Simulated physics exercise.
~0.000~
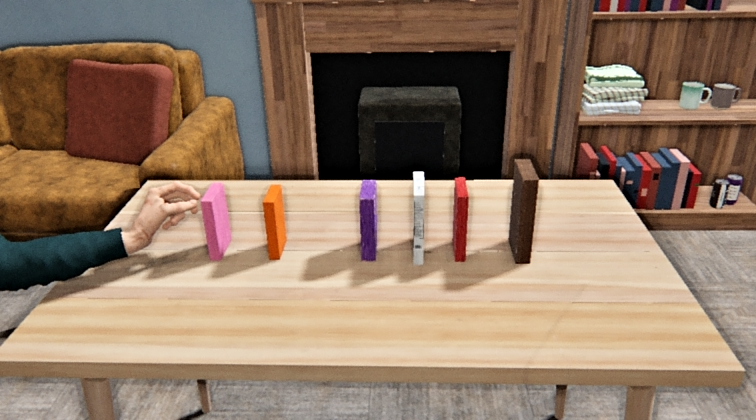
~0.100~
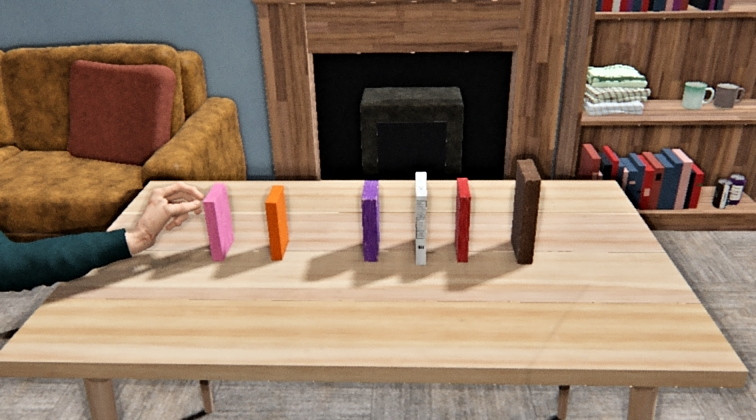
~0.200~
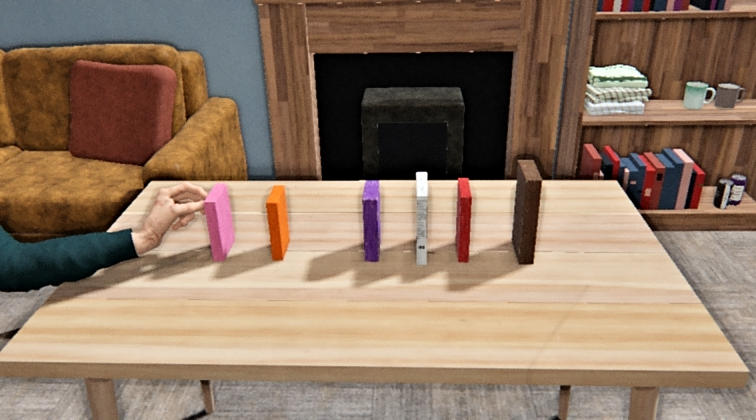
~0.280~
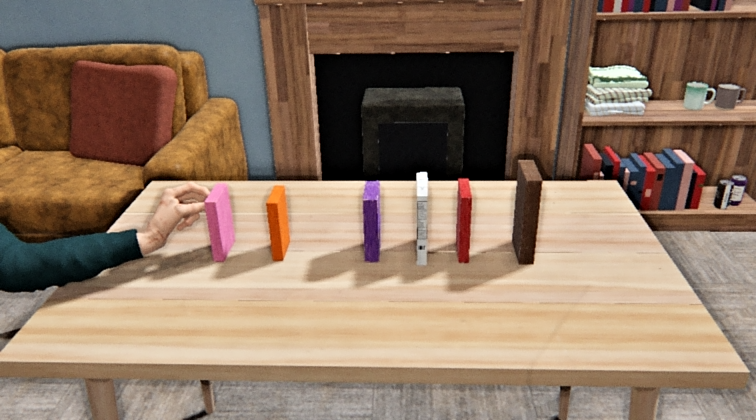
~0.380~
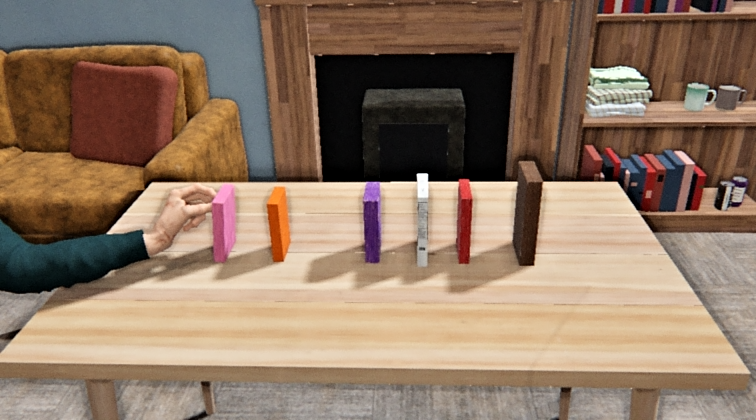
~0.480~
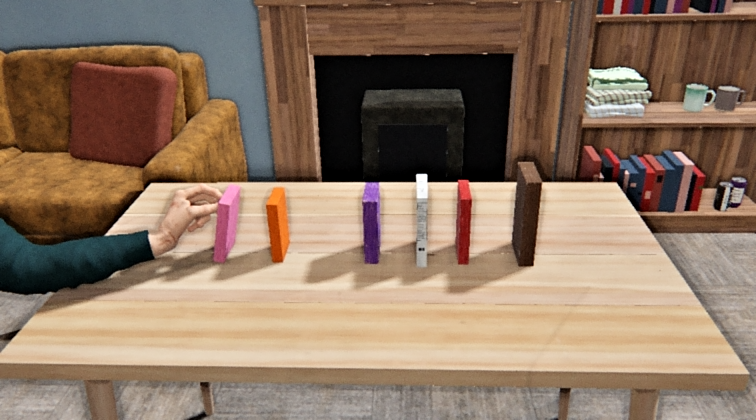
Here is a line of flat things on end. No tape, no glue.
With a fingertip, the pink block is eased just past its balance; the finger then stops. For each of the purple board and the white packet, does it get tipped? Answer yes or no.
Purple board - no; white packet - no.
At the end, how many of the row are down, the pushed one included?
2 in total.
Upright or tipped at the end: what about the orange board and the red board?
So the orange board comes down, and the red board does not fall.
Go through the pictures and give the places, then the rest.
In the first frame, purple board (369, 221); white packet (418, 218).
In the second frame, red board (462, 220); orange board (278, 223).
In the third frame, red board (463, 220); orange board (279, 223).
In the fourth frame, red board (464, 221); orange board (279, 223).
In the fifth frame, pink block 6° over; red board (464, 222); orange board (279, 224).
In the sixth frame, pink block 12° over; purple board (372, 223); white packet (422, 221).
Around 0.88 s, pink block 80° over; orange board on its side.
Around 1.08 s, pink block 90° over; orange board on its side.
Finally (3.7 s), down or leaning hard on the table, orange board; the other 3 still in place. Final places as the last picture's camera would see them, purple board near (372, 223), white packet near (422, 221).
